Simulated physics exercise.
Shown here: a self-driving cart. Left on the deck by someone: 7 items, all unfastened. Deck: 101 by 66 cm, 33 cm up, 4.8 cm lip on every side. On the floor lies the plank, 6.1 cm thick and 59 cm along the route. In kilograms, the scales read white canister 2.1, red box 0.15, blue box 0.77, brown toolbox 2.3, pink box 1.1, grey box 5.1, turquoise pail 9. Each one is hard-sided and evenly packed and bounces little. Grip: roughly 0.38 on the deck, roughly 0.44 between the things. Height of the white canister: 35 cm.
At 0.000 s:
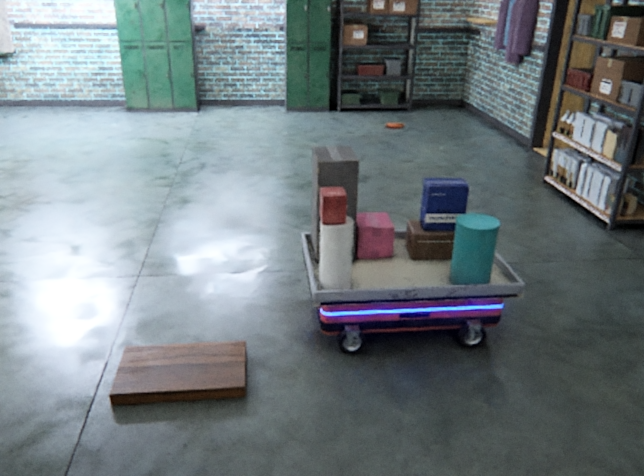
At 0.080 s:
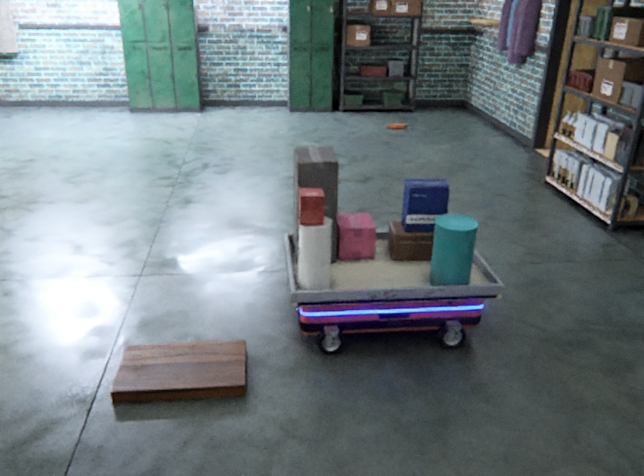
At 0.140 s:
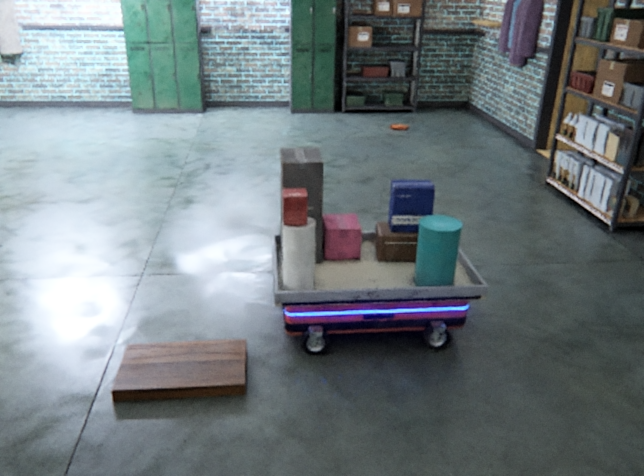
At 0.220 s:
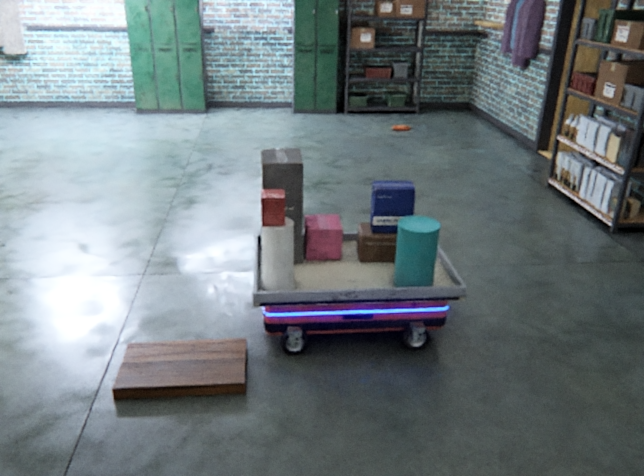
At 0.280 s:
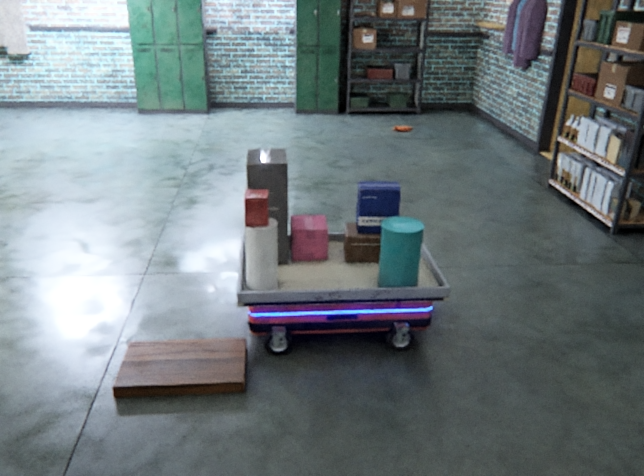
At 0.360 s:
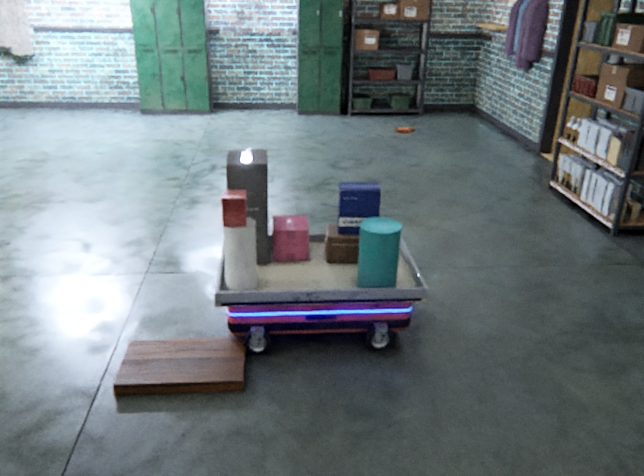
In a brick-walled storage room, a wheeled cart carrying loose boxes and cylinders rolls left across the floor toward a wooden plank.
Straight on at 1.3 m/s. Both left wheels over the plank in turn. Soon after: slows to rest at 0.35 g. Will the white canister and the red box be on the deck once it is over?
The white canister is still there, the red box is still there.
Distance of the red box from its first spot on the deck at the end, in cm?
Roughly 60 centimetres.
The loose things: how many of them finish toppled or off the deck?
I count 4.
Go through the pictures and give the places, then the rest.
The first frame shows cart 0 cm along; white canister (336, 254); red box (333, 206).
The second frame shows cart 10 cm along; pink box (354, 236); grey box (315, 205).
The third frame shows cart 18 cm along; turquoise pail (437, 254); blue box (411, 206).
The fourth frame shows cart 29 cm along; brown toolbox (386, 242); pink box (323, 237).
The fifth frame shows cart 36 cm along; grey box (268, 207); turquoise pail (400, 255).
The sixth frame shows cart 47 cm along; white canister (240, 255); red box (235, 208).
By 0.66 s, cart 86 cm along; red box tilted 28° near (189, 180); white canister tilted 23° near (177, 236); grey box tilted 20°.
By 0.96 s, cart 125 cm along; red box on its side near (168, 214); white canister tilted 62° near (124, 245); grey box tilted 33°.
By 1.46 s, cart 190 cm along; red box on its side near (53, 221); white canister on its side near (7, 264); turquoise pail on its side.
When it is over (2.5 s), lying over on the deck, white canister, red box, grey box and turquoise pail; the other 3 within 10 cm of the start.
